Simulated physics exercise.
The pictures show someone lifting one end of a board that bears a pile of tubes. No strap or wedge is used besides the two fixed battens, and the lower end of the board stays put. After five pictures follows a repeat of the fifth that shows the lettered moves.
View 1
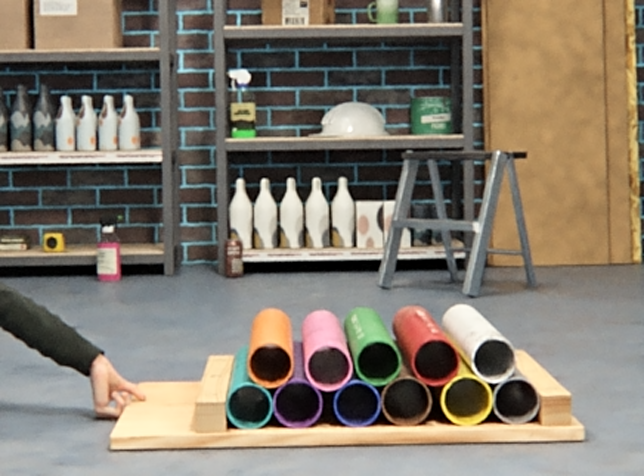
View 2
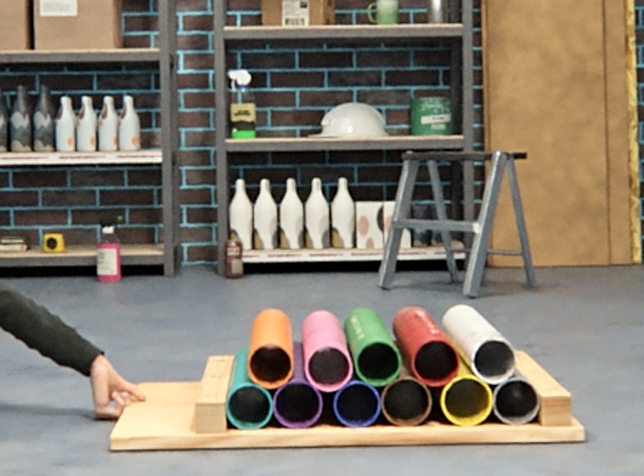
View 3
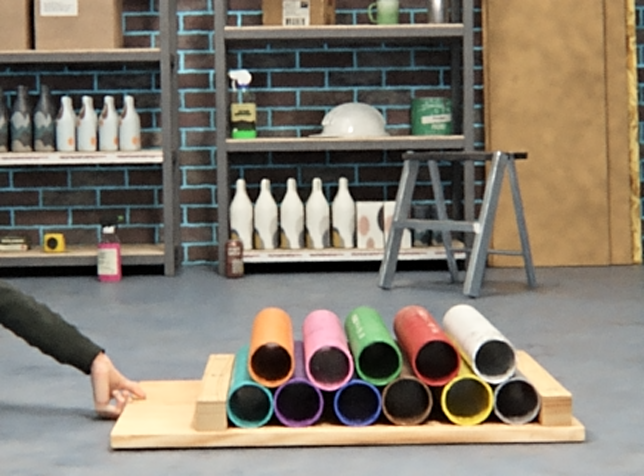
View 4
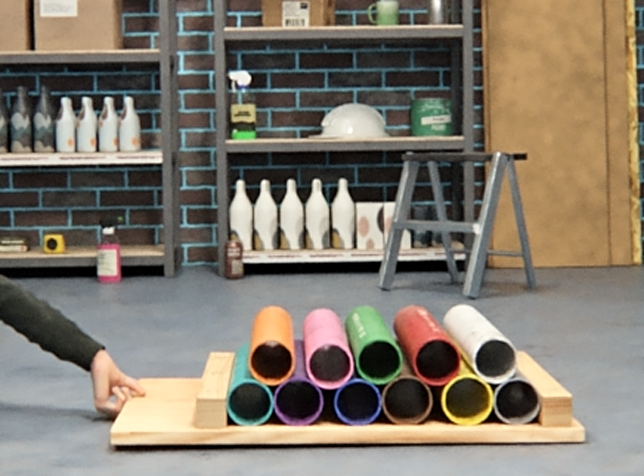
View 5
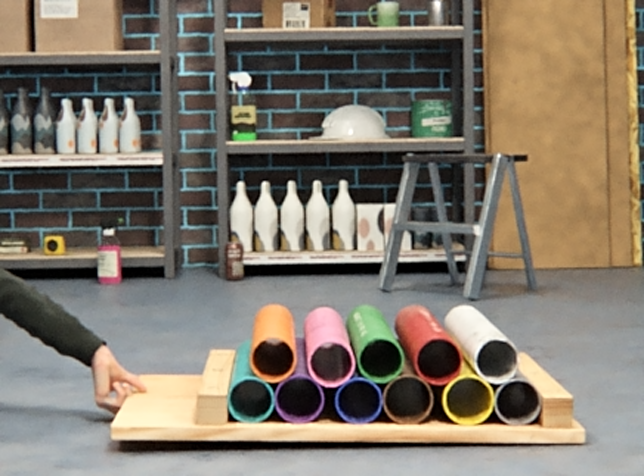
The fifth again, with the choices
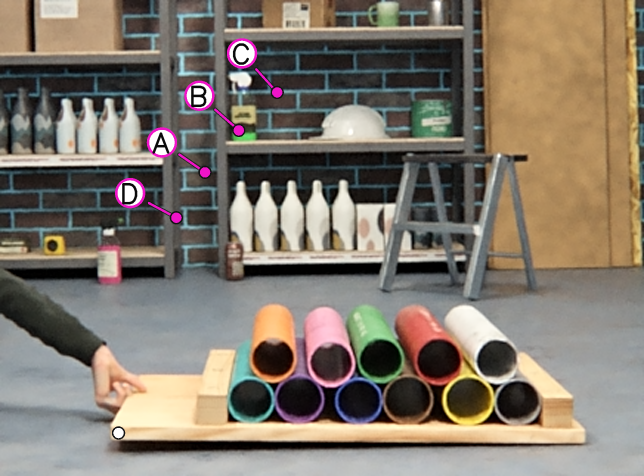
A hand at the left slightly raises the near end of a wooden board on the floor, while the colourful tubes stacked in two rows between wooden blocks barely shift, with shelves and a step stool behind.
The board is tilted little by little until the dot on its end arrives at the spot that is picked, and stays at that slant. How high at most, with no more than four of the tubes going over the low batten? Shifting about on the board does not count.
D is the limit.
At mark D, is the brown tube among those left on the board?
Yes.
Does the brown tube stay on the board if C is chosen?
Yes, with C.
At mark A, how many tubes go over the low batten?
It comes to five.
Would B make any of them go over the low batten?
At B: Yes.
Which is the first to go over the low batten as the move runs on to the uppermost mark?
First is the white one.
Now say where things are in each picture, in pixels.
In the first frame, board (342, 395); turquoise tube (249, 406); purple tube (298, 404).
In the second frame, purple tube (298, 404); blue tube (357, 405).
In the third frame, board (342, 395); turquoise tube (250, 405); purple tube (298, 403); red tube (437, 362).
In the fourth frame, board (342, 393); turquoise tube (250, 403); purple tube (298, 402).
In the fifth frame, board (343, 392); turquoise tube (251, 400); purple tube (299, 399).
On the marked copy, A at (205, 172); B at (239, 130); C at (277, 92); D at (177, 218); the white dot at (118, 433).
Taking D. A third of the way, board at 20°.
Two thirds of the way, board at 29°.
When it is over, board at 29°, four over the low batten (red, white, pink, green).
As for the rest, A five over the low batten; B five over the low batten; C five over the low batten.
